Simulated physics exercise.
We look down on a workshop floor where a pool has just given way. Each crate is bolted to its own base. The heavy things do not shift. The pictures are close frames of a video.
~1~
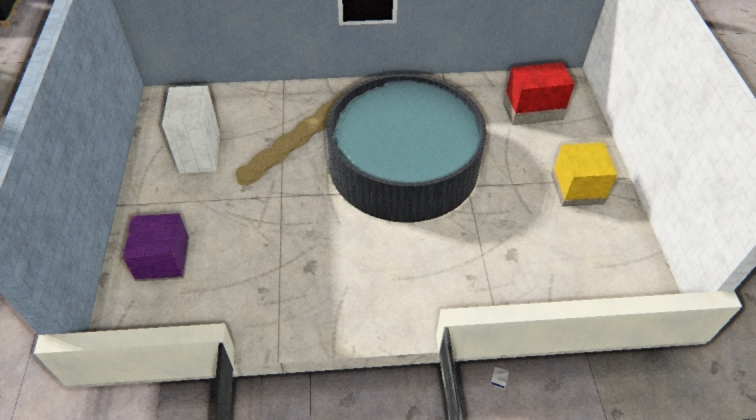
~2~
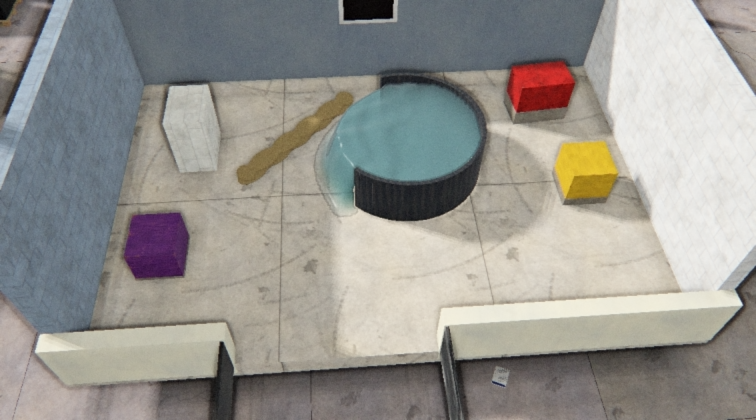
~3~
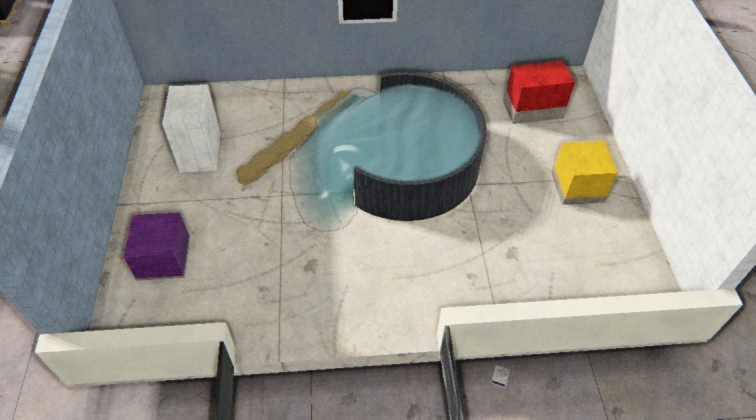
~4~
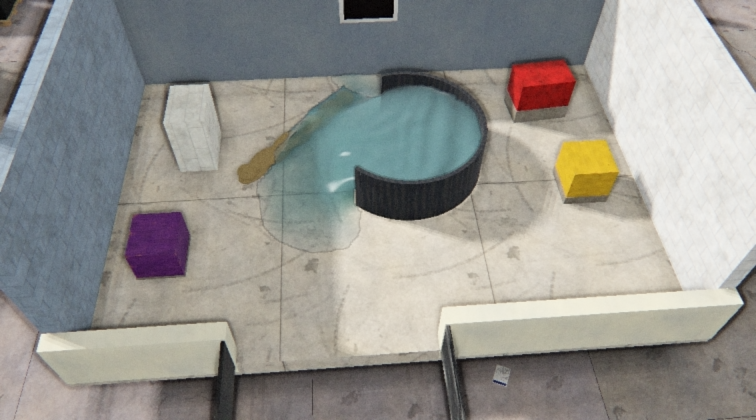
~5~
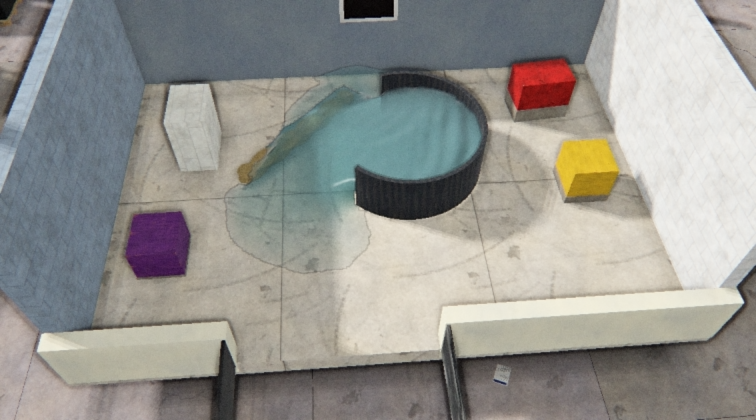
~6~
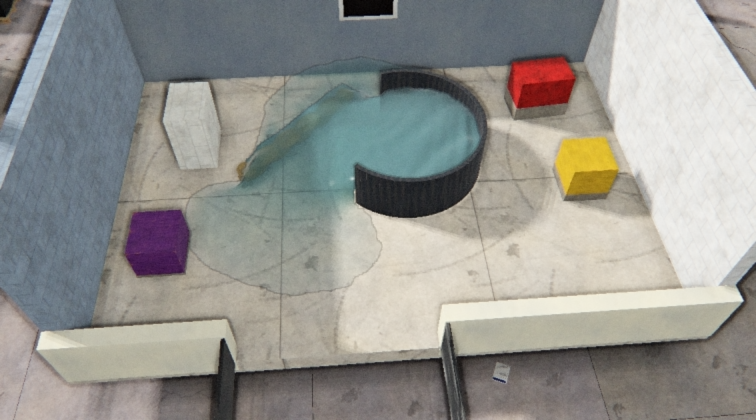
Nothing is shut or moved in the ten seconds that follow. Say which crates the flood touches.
The purple crate is soaked; the red crate keeps dry; the yellow crate keeps dry.
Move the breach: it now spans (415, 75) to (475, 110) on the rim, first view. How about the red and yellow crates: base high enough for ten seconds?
Then: The red one is soaked; the yellow one is topped.
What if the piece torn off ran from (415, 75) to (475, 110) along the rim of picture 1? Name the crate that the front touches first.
That is the one in red.
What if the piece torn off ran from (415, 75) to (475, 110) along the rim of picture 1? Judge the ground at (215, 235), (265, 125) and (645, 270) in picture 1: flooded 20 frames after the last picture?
In turn: No water, covered, flooded.
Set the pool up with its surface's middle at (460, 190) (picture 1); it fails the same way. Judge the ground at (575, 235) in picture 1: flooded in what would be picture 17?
Verdict: Clear.
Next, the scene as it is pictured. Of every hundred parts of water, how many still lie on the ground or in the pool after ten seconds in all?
Roughly 76 per cent.
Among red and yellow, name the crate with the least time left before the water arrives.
I say the crate marked red.
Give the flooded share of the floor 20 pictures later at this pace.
About 65 per cent.
A moment on, water covers 40 % of the floor; the purple crate water round its plinth, the red crate not reached, the yellow crate not reached.
Next, water covers 55 % of the floor; the purple crate water round its plinth, the red crate water round its plinth, the yellow crate not reached.
Then, water covers 65 % of the floor; the purple crate water round its plinth, the red crate water round its plinth, the yellow crate water round its plinth.
Later, water covers 85 % of the floor; the purple crate water round its plinth, the red crate water round its plinth, the yellow crate water round its plinth.
In the end, water covers 100 % of the floor; the purple crate was topped, the red crate stayed above the water, the yellow crate stayed above the water.
